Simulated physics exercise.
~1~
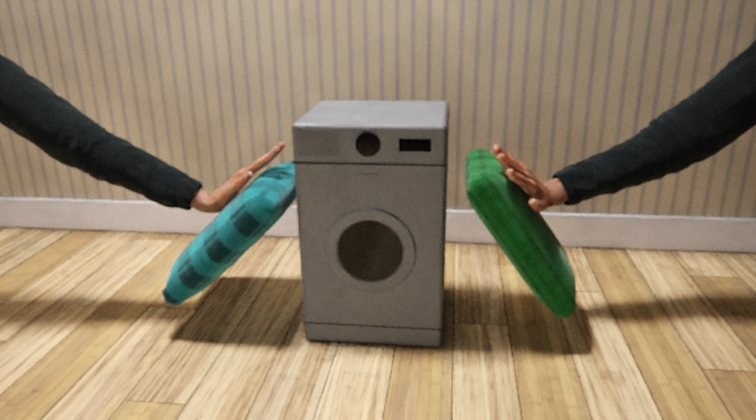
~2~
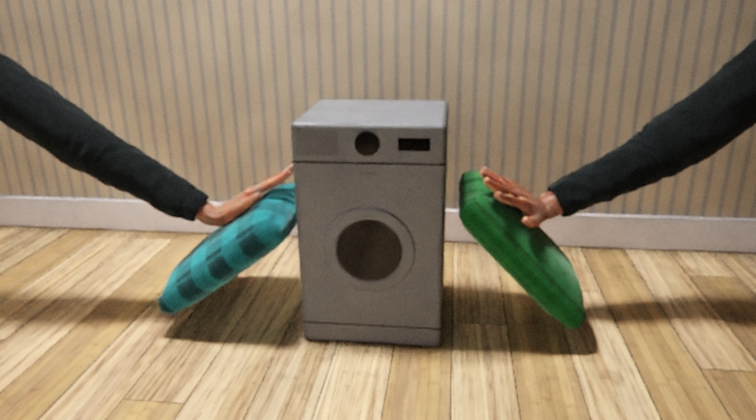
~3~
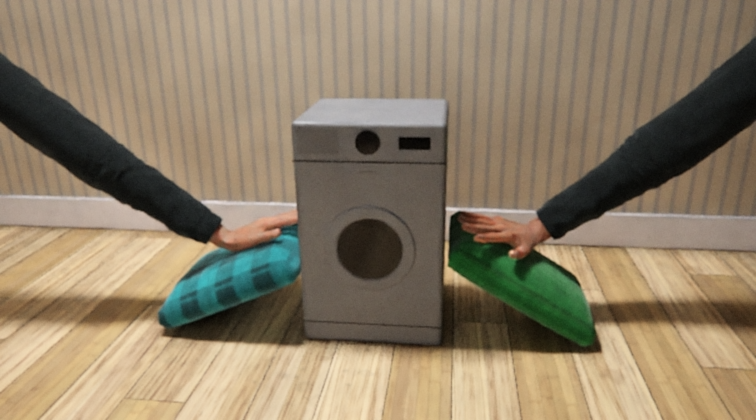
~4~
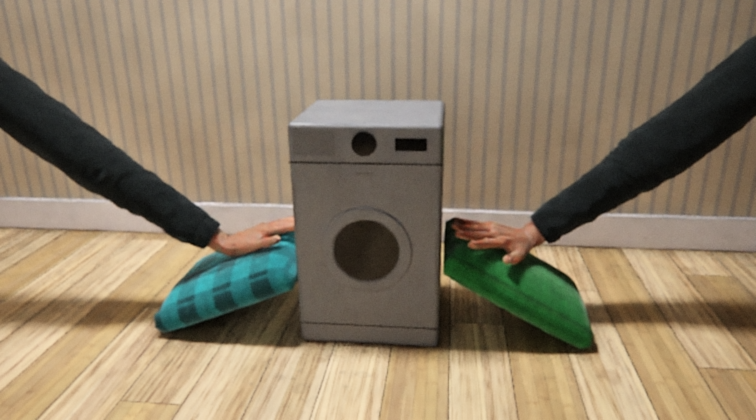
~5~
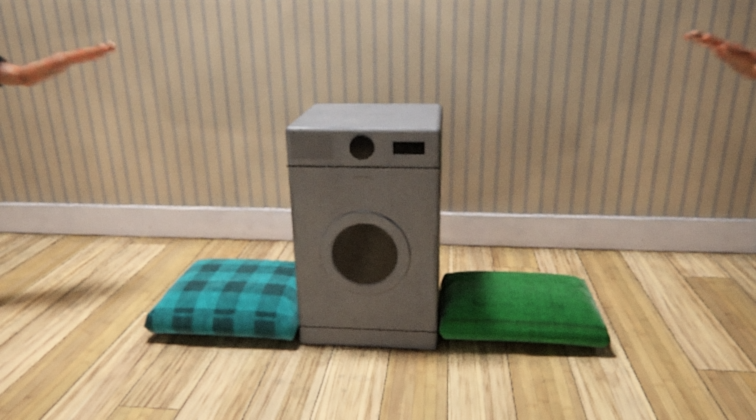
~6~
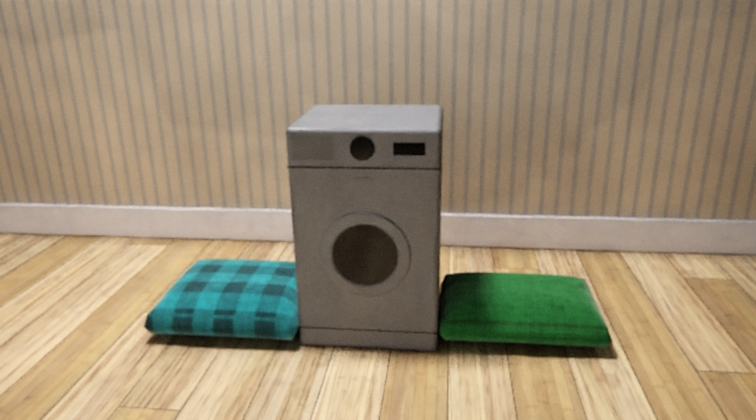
We see two hands lower a turquoise checked cushion and a green soft bag against opposite sides of a grey machine, then draw away, and both items end up lying flat on the wooden floor, the turquoise one left and the green one right.
